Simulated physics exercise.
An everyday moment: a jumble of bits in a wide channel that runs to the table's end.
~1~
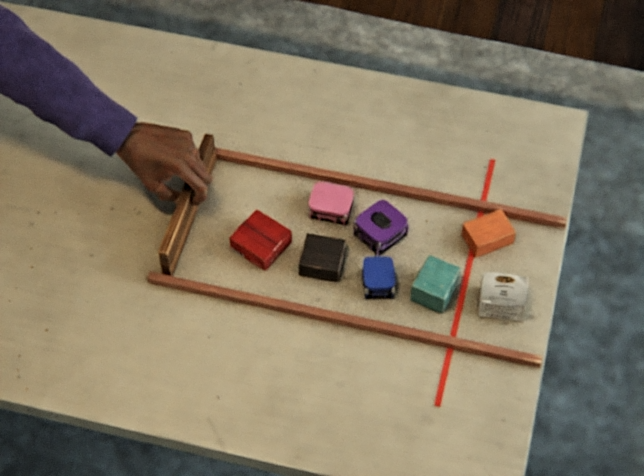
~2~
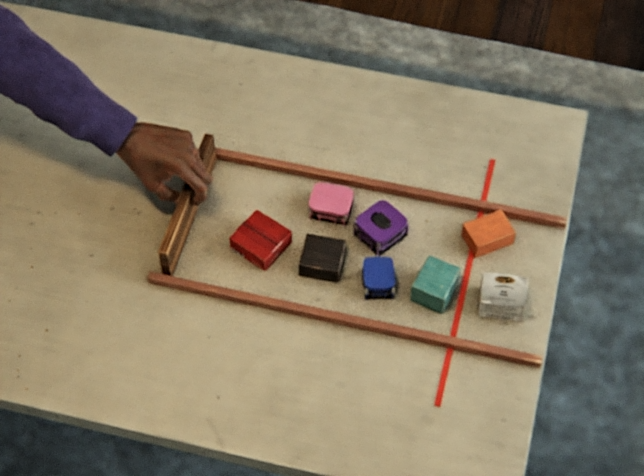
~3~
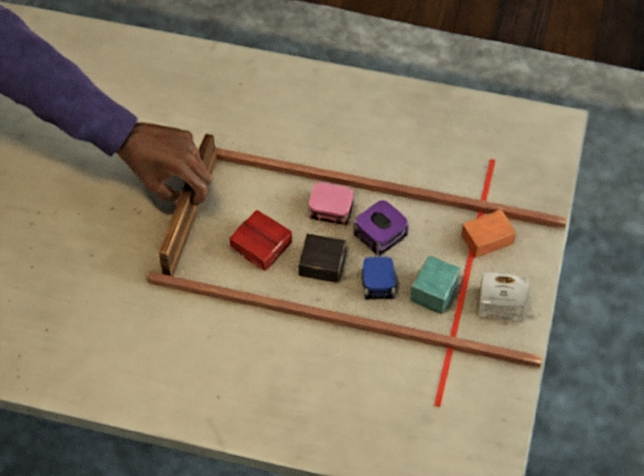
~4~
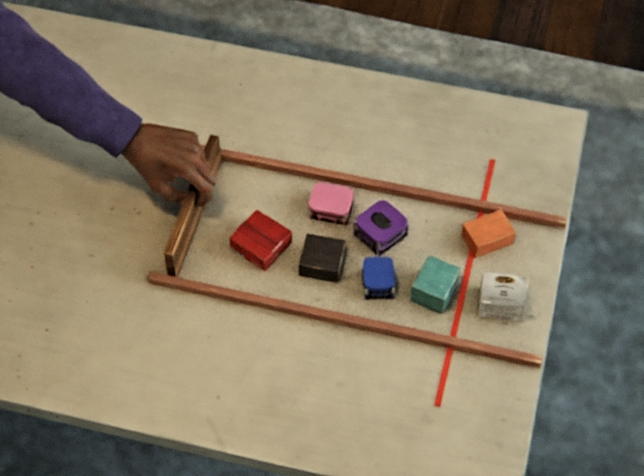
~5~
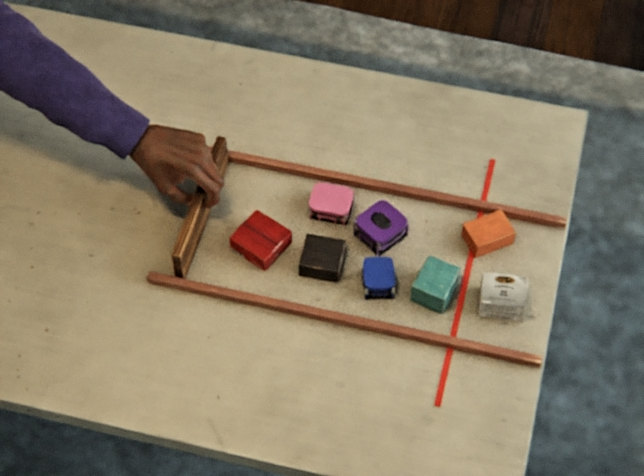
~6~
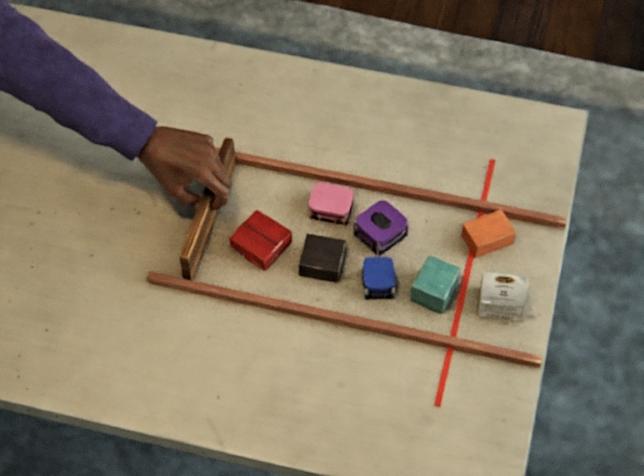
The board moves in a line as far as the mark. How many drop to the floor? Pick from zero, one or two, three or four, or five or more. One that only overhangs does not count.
The number that fall off is three or four.
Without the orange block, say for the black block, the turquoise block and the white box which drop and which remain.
The black block is kept, the turquoise block is lost, the white box comes down.
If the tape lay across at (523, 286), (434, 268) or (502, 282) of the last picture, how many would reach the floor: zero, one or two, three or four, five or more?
One after another: More than four; one to two; at least five.
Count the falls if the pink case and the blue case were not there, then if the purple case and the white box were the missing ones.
It would be 2 and 2.
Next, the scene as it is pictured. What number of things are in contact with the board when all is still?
In contact: 2.
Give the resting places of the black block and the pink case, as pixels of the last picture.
The black block stops around (527, 314); the pink case around (496, 237).
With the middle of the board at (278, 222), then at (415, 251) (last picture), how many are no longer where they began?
At the one place 2, at the other 8.
A little later, none off yet; white box at rest near (503, 297); orange block at rest near (488, 234); turquoise block moving near (442, 285).
When it is over, the number that fall off is three or four; down, blue case, turquoise block and white box.
